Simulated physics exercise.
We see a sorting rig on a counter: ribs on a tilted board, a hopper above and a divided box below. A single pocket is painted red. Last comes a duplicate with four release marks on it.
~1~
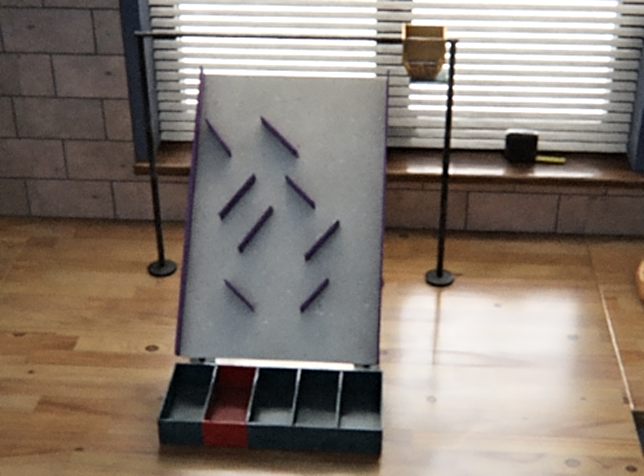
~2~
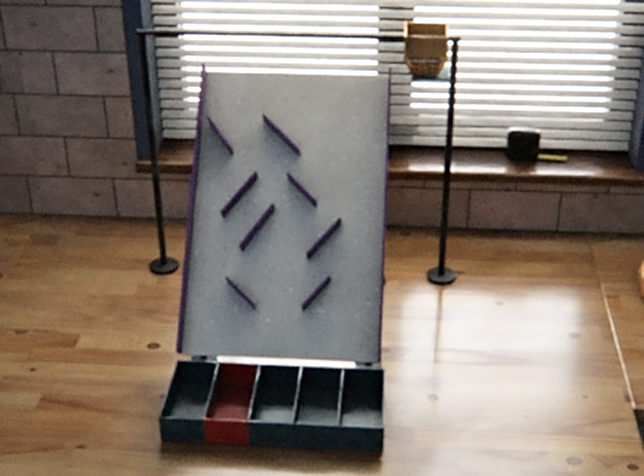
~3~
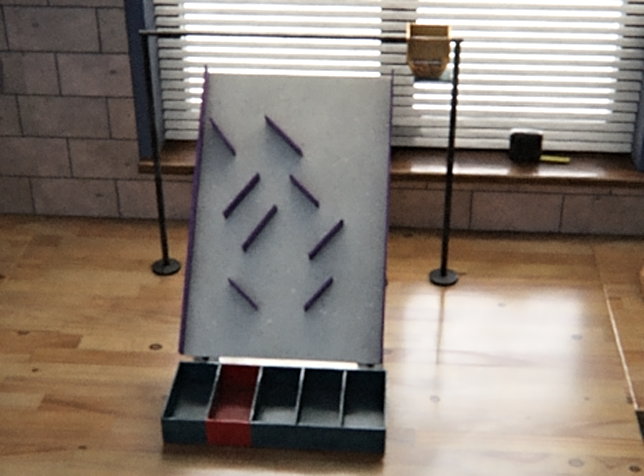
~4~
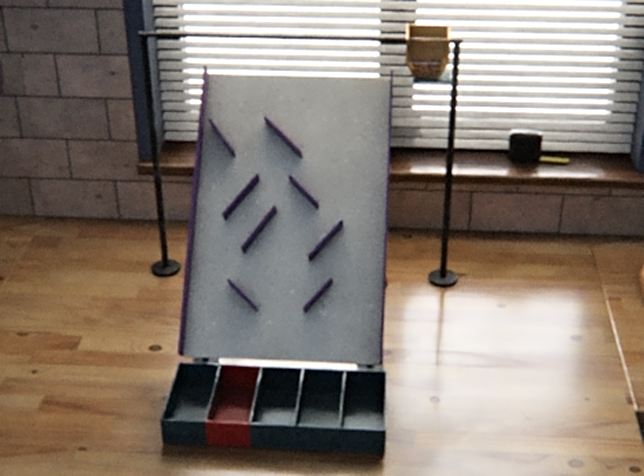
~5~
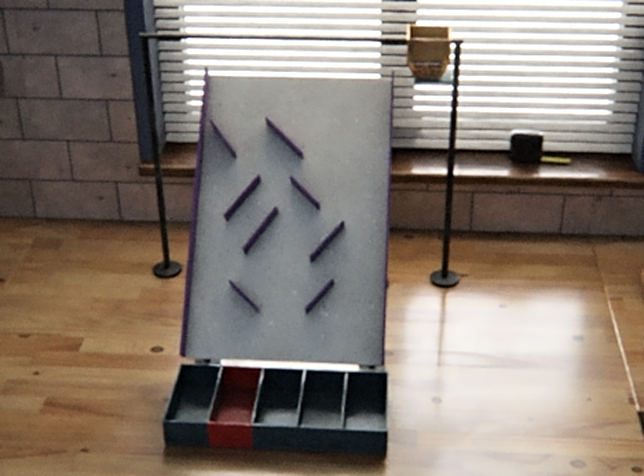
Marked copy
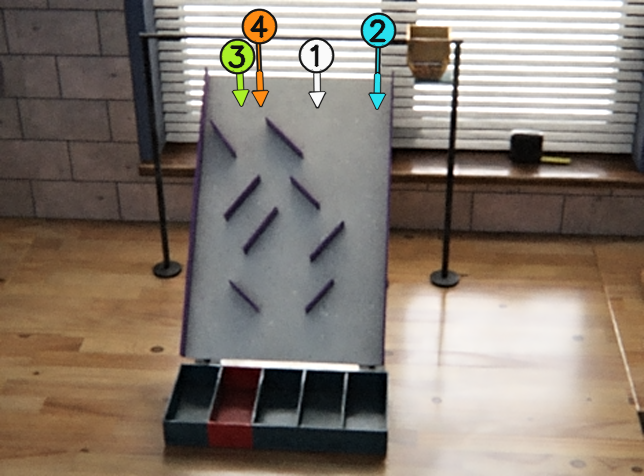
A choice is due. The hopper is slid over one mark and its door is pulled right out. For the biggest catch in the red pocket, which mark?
1.
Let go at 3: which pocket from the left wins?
It is the first one.
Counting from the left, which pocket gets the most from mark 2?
It is the fifth one.
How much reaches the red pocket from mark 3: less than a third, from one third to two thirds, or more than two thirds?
Less than a third.
On the marked copy, mark 1 meets the board at (317, 101); mark 2 meets the board at (377, 103); mark 3 meets the board at (241, 100); mark 4 meets the board at (260, 100).
With 1, about half in the red pocket, about half in other pockets, a stray few outside the box.
With 2, a small part in the red pocket, most in other pockets, a small part outside the box.
With 3, a small part in the red pocket, nearly all in other pockets.
With 4, a small part in the red pocket, most in other pockets, a stray few outside the box.
